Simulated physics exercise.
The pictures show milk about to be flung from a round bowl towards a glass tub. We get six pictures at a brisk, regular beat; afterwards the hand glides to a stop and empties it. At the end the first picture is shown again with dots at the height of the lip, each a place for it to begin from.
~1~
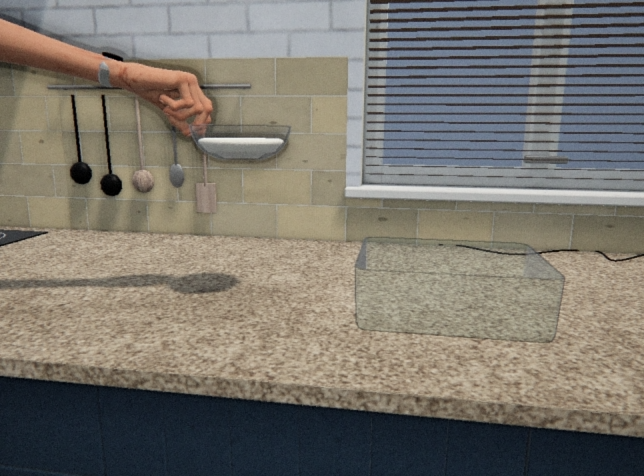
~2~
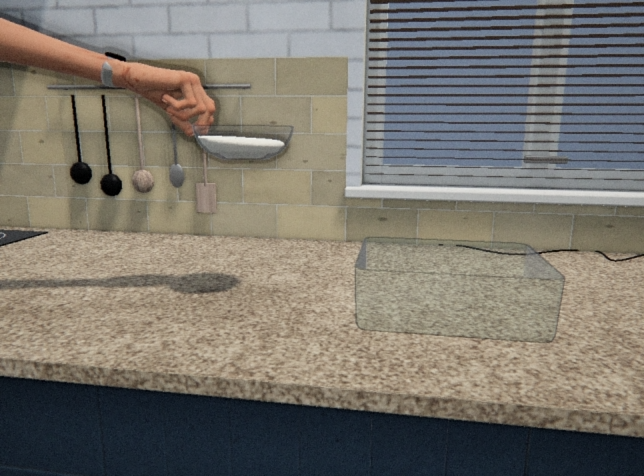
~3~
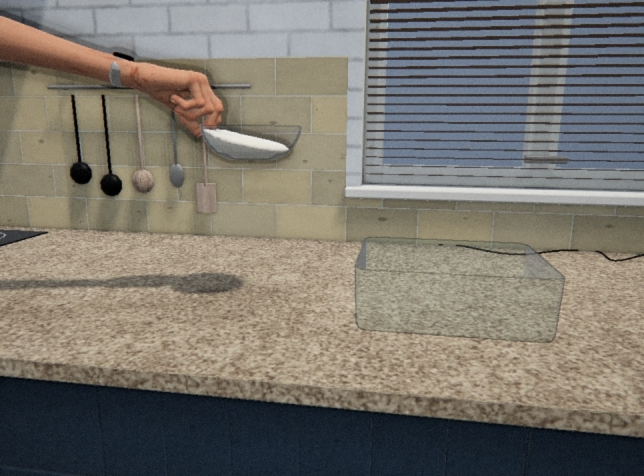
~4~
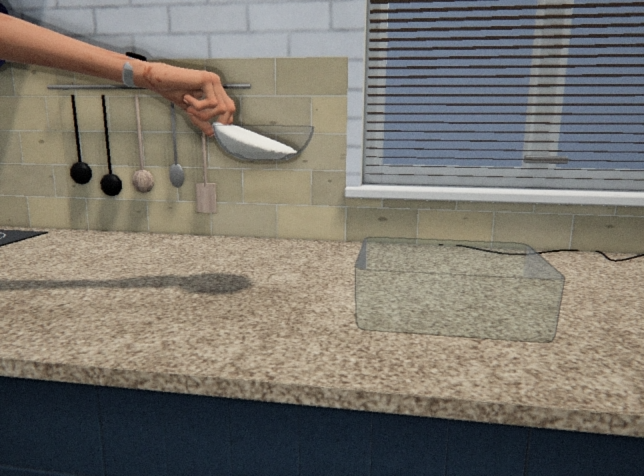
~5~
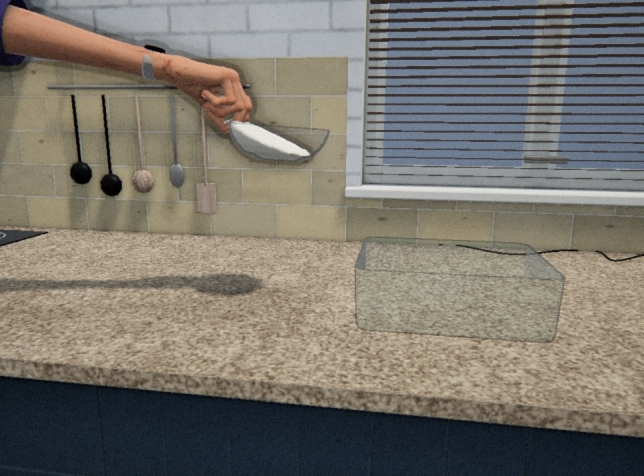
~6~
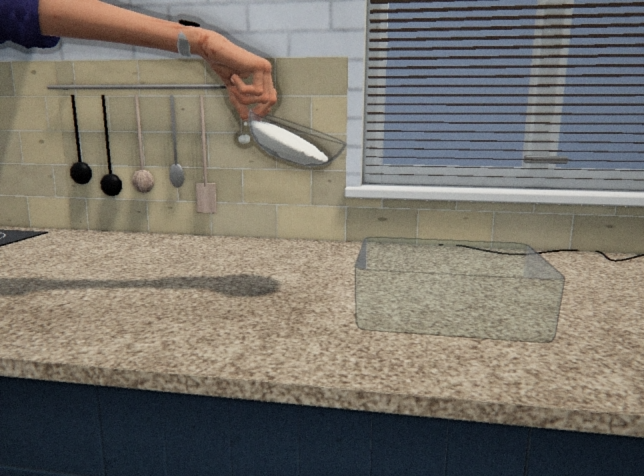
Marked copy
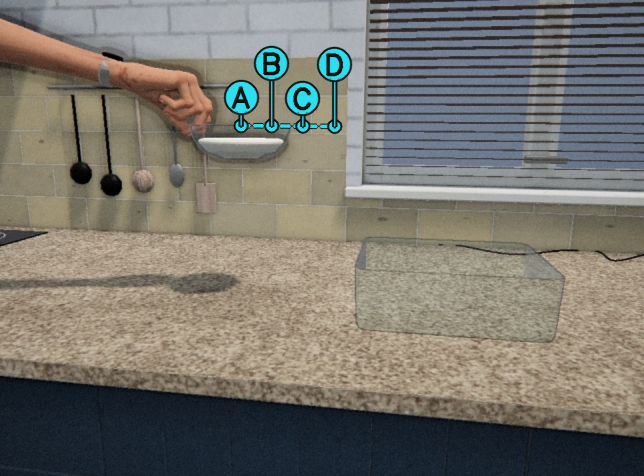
In the video, a hand holds a clear round bowl of white milk above a speckled kitchen counter, then moves it a short way right, tilting its right side downward, while a glass tub sits still on the counter.
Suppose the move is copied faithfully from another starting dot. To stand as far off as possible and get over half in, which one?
Take A.
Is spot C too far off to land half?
No.
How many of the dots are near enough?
All of the four.
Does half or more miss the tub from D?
No, not at all.
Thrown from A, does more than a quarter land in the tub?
Yes, clearly.
On the marked copy, A at (241, 125); B at (271, 125); C at (302, 126); D at (334, 126).
If A is chosen, about 72 % lands in the tub, 19 % falls short and 8 % goes beside or beyond.
If B is chosen, about 78 % lands in the tub, 8 % falls short and 14 % goes beside or beyond.
If C is chosen, about 78 % lands in the tub, 4 % falls short and 18 % goes beside or beyond.
If D is chosen, about 89 % lands in the tub, 8 % falls short.
